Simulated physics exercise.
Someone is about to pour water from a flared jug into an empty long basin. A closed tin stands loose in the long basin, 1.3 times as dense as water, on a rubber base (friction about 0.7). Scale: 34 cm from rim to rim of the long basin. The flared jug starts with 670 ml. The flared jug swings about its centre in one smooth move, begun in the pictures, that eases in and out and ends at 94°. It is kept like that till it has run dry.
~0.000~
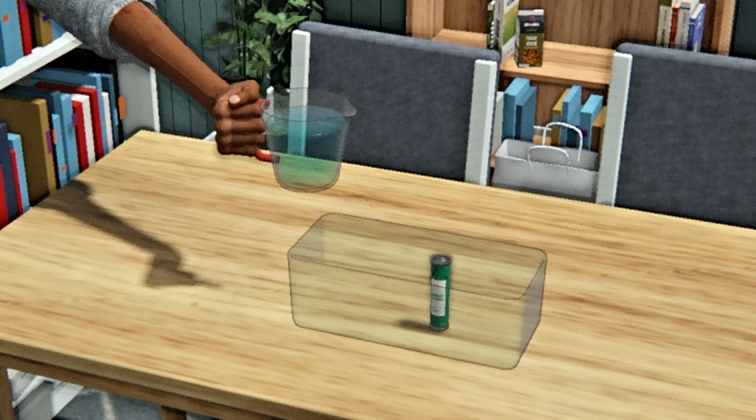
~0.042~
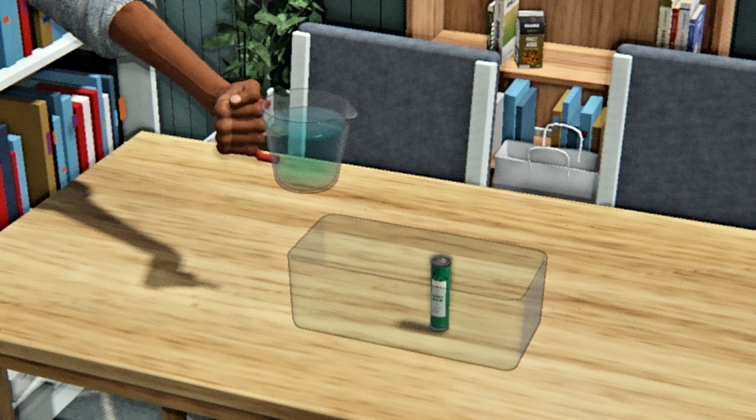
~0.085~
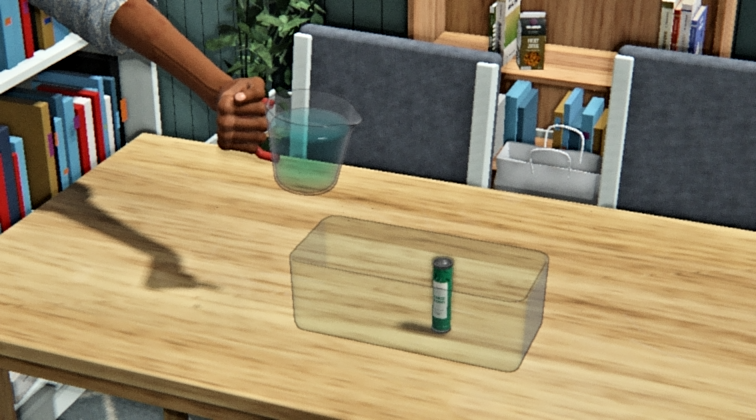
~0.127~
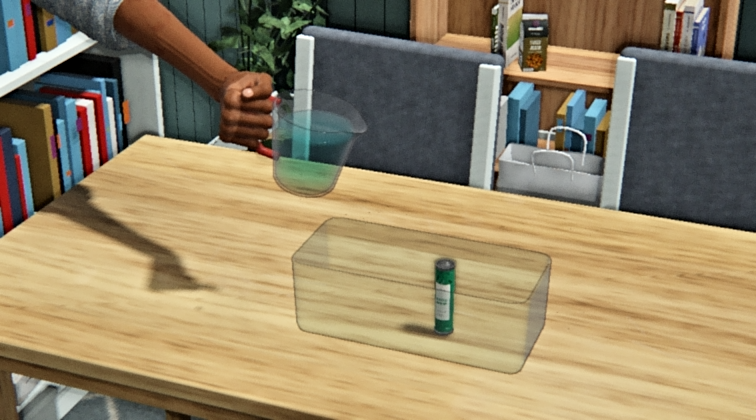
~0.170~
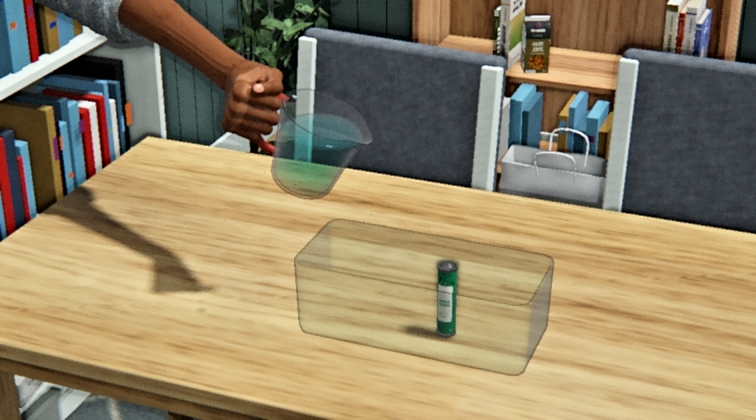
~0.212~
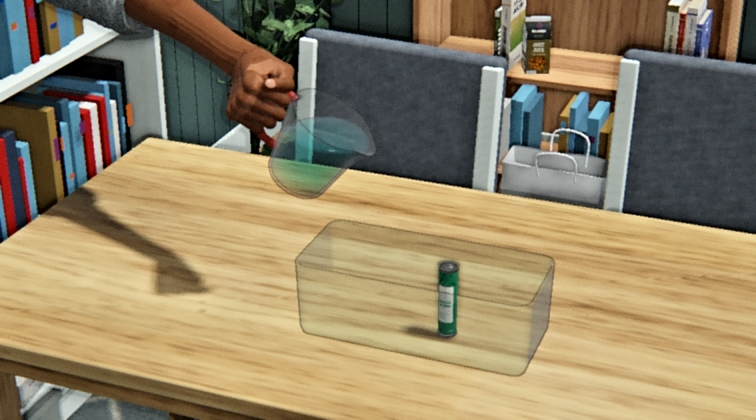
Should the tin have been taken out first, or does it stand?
It remains upright.
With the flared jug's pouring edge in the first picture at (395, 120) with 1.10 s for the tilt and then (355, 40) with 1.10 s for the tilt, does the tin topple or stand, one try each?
First it goes over; then it topples.
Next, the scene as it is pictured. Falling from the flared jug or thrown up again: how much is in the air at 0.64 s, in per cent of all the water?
Near 18 in a hundred.
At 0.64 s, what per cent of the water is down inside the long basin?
Some 68 per cent.
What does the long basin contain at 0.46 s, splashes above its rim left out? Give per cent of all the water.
Near 16 in a hundred.
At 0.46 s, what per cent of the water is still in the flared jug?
Some 54 per cent.
By 0.46 s the tilt is 89° and 54 per cent is still to pour; the tin stands where it began.
By 0.64 s the tilt is 94° and 15 per cent is still to pour; the tin stands where it began.
By 0.83 s the tilt is 94° and 3 per cent is still to pour; the tin stands where it began.
By 1.04 s the tilt is 94° and 0 per cent is still to pour; the tin stands where it began.
At rest the tin stands where it began.
